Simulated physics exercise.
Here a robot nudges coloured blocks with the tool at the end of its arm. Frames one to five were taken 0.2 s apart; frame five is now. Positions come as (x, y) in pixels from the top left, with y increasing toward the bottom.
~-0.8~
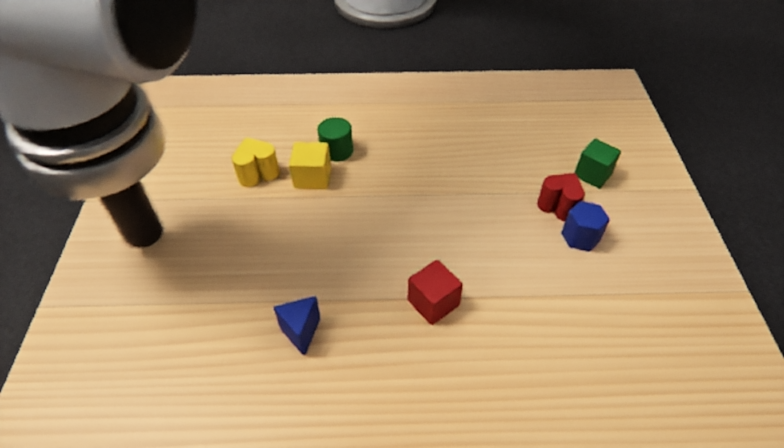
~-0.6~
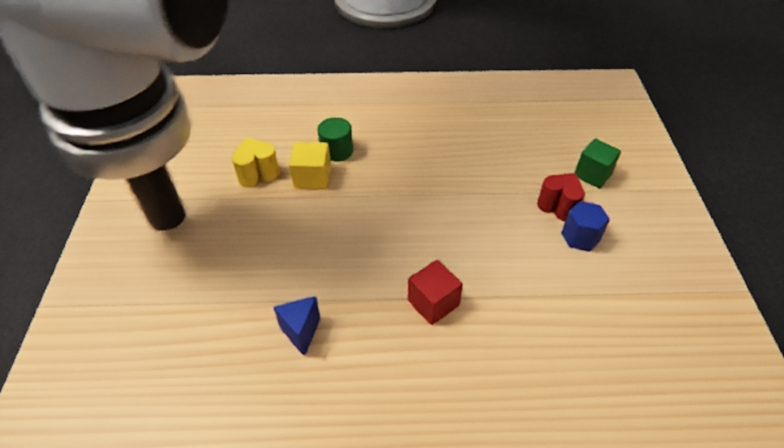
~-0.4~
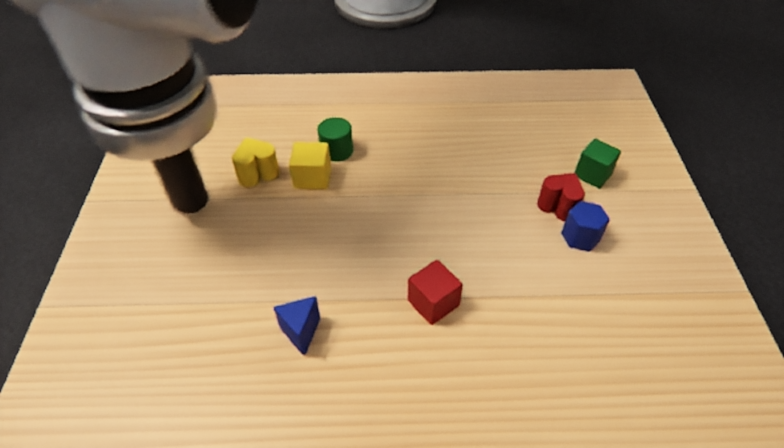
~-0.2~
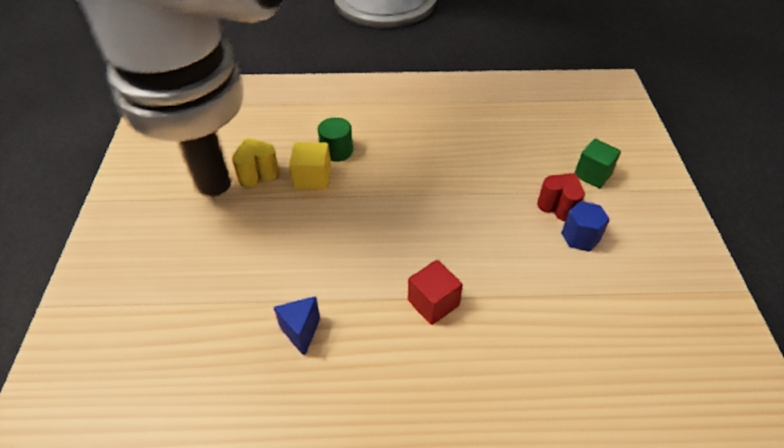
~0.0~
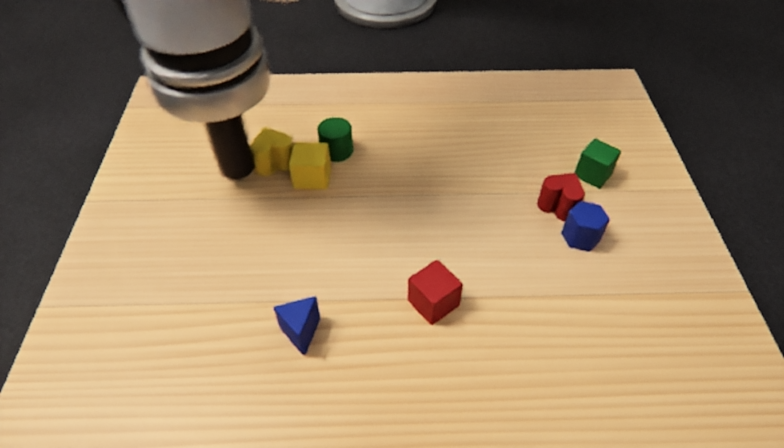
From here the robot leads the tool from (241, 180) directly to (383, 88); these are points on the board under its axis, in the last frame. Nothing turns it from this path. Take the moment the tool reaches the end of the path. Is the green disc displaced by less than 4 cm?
That would be a yes.
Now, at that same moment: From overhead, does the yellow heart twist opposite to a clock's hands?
Final answer: No.
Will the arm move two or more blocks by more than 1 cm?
Answer: Yes.
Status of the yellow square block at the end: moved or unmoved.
It keeps its spot.
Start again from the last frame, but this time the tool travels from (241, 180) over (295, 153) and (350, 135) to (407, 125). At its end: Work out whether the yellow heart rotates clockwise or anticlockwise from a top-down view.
From overhead, anticlockwise.
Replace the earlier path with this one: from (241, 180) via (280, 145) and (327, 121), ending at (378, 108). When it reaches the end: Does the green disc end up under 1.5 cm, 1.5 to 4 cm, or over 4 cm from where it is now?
The displacement of the green disc is 1.5-4 cm.
On the path given first. One third of the way, tool (293, 133); yellow heart (326, 109), turned 15° clockwise; green disc (355, 123).
Two thirds of the way, tool (340, 103); yellow heart (374, 92), turned 70° clockwise; green disc (356, 123).
At the end, tool (383, 76); yellow heart (392, 85), turned 155° clockwise; yellow square block in place; green disc (356, 123).
